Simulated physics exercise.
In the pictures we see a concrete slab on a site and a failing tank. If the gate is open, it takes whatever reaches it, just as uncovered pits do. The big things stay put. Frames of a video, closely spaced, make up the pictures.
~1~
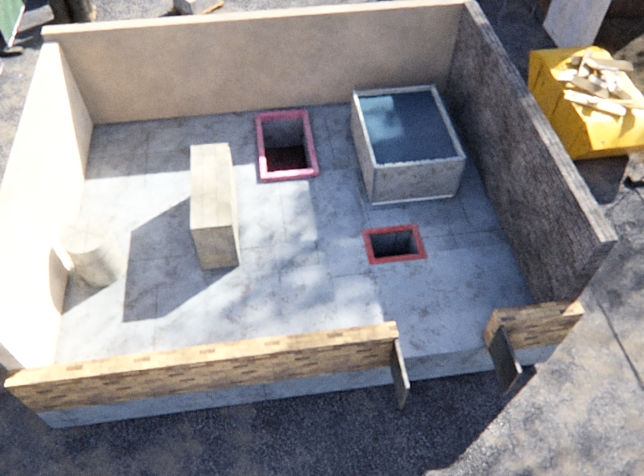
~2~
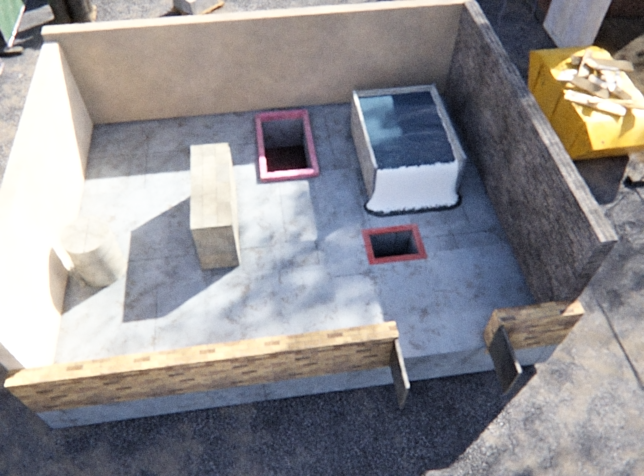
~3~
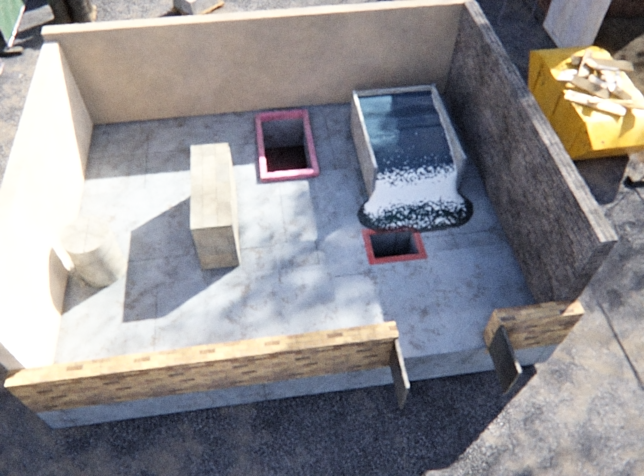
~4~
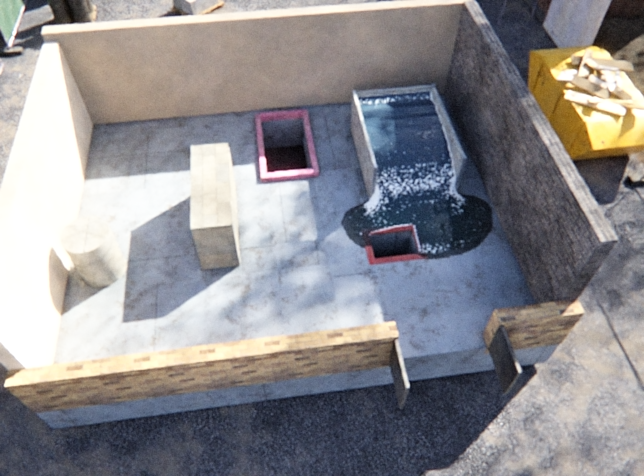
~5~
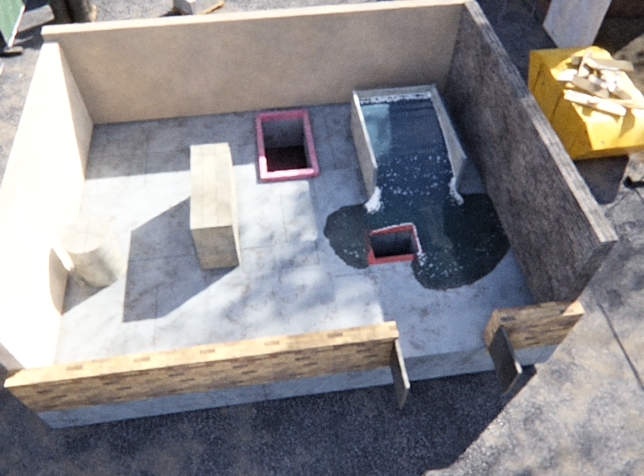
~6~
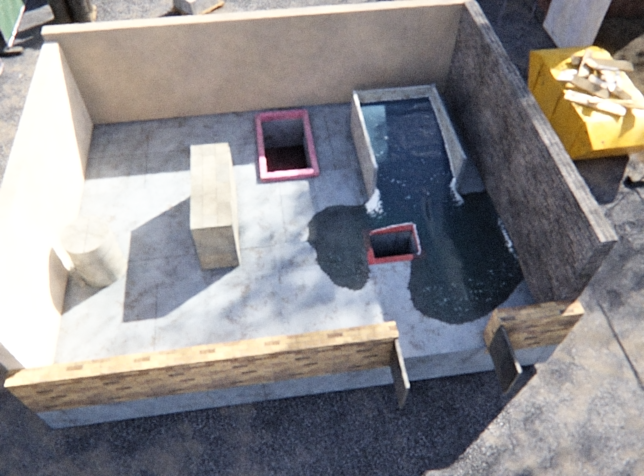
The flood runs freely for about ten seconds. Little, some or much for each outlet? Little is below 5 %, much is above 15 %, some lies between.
The gate gets much. The red pit gets much. The pink pit gets little.
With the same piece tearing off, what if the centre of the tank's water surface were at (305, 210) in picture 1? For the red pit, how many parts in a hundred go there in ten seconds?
Within ten seconds the red pit collects 2 percent of the total.
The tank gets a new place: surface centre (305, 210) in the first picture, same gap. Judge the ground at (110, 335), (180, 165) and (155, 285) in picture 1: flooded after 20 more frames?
Looking at all three, I'd call them swamped, bone dry, swamped.
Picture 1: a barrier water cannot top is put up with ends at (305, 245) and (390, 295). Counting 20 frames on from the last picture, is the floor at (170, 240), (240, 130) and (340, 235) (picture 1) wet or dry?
Result in the order given: Unaffected, unaffected, drowned.
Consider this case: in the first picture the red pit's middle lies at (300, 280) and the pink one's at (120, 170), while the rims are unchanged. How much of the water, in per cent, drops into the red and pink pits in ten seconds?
Red gets 10 in a hundred; pink gets 0 in a hundred.
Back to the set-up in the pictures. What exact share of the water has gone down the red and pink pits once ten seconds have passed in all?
Estimated: 38 per cent and 0 per cent respectively.
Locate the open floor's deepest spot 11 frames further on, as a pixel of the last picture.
Somewhere near (527, 327), I think.
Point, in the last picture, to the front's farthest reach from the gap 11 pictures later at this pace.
Close to (221, 367).
A moment on, water covers 25 % of the floor; the gate 3 %, the red pit 16 %, the pink pit 0 %.
Next, water covers 30 % of the floor; the gate 9 %, the red pit 25 %, the pink pit 0 %.
Then, water covers 30 % of the floor; the gate 16 %, the red pit 31 %, the pink pit 0 %.
Later, water covers 55 % of the floor; the gate 21 %, the red pit 36 %, the pink pit 0 %.
In the end, water covers 70 % of the floor; the gate 25 %, the red pit 39 %, the pink pit 0 %.
